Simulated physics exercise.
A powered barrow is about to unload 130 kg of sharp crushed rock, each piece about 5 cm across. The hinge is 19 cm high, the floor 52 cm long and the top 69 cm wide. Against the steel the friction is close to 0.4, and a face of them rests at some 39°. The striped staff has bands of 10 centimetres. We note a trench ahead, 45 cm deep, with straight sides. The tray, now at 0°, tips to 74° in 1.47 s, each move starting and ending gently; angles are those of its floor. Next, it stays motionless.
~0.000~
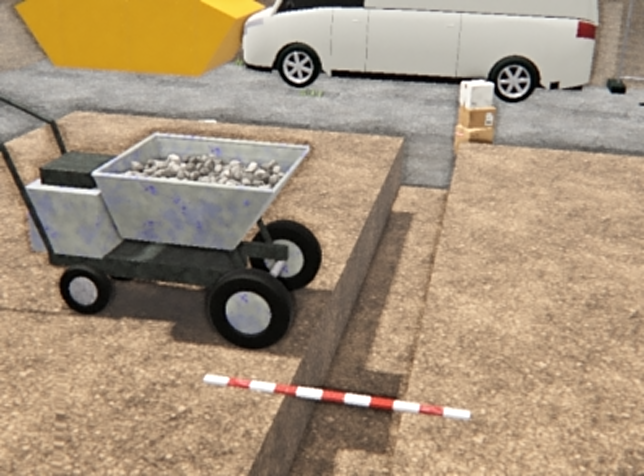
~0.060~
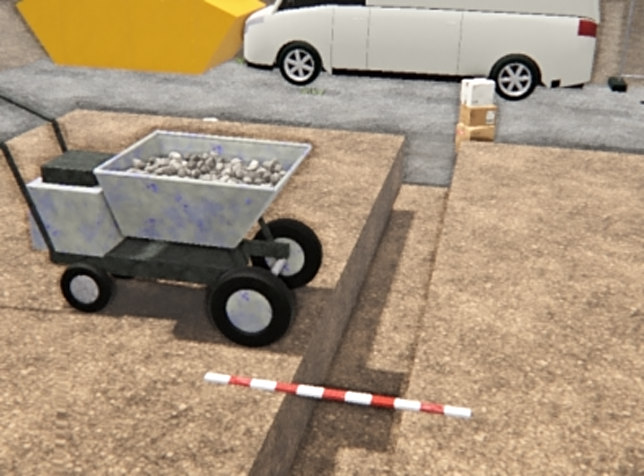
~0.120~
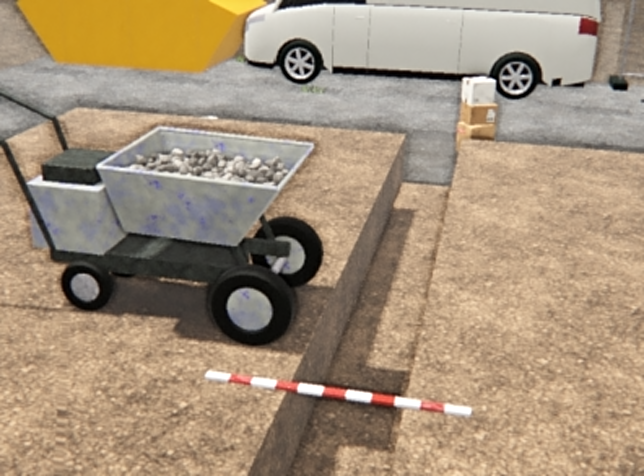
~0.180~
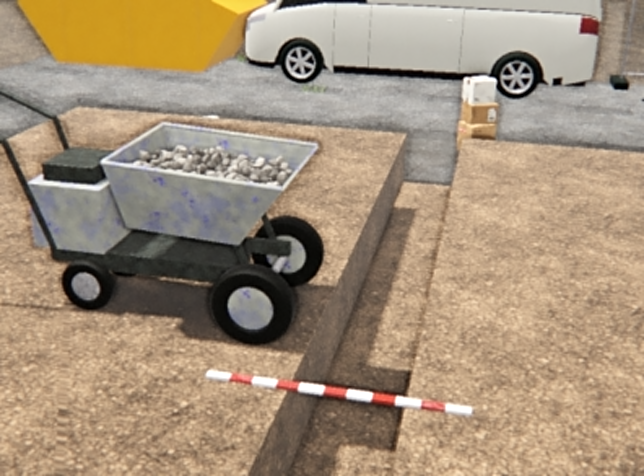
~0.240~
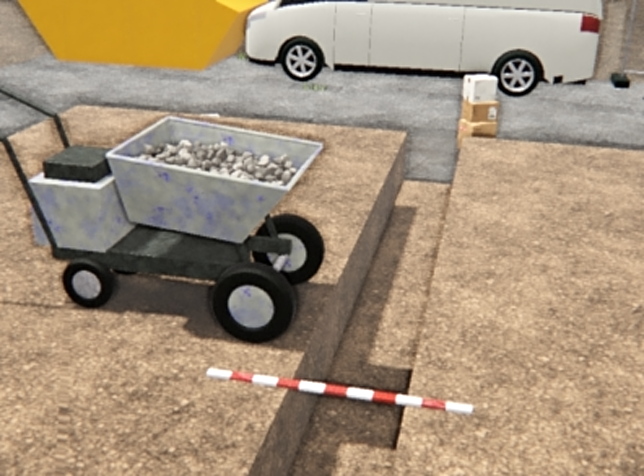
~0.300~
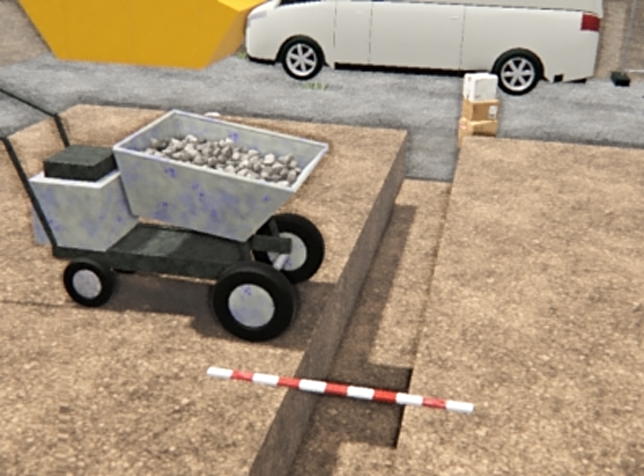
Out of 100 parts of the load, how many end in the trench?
Some 54 out of 100.
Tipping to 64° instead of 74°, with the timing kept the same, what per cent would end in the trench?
Then about 20 per cent.
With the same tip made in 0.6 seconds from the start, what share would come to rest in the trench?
Estimate: About 25 %.
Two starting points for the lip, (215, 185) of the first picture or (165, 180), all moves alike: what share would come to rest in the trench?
Around 80% for the first place and 70% for the second.
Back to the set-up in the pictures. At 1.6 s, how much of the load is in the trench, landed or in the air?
Some 10 per cent of the load by that point.
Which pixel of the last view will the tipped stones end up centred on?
Somewhere near pixel (404, 390).
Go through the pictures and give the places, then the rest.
In the first picture, lip at (272, 192), floor tilted 0°, highest stones at (203, 164).
In the second picture, lip at (274, 190), floor tilted 0°, highest stones at (204, 162); the stones move at 0.1 m/s on average.
In the third picture, the tray is at 1°, its lip at (277, 189); the top of the load is at (199, 157); the stones move at 0.2 m/s on average.
In the fourth picture, lip at (282, 190), floor tilted 3°, highest stones at (197, 154); the stones move at 0.3 m/s on average.
In the fifth picture, lip at (287, 190), floor tilted 5°, highest stones at (198, 151); the stones move at 0.4 m/s on average.
In the sixth picture, lip at (294, 191), floor tilted 8°, highest stones at (195, 145); the stones move at 0.5 m/s on average.
After 1.1 s the floor is at 62°; 100 % in the tray; the foremost stones are at (378, 252).
After 1.6 s the floor is at 74°; 76 % in the tray, 9 % in the trench, 14 % past the trench; the foremost stones are at (486, 344).
After 1.9 s the floor is at 74°; 53 % in the tray, 18 % in the trench, 29 % past the trench; the foremost stones are at (546, 345).
After 3.9 s the floor is at 74°; 19 % in the tray, 54 % in the trench, 27 % past the trench; the foremost stones are at (565, 340).
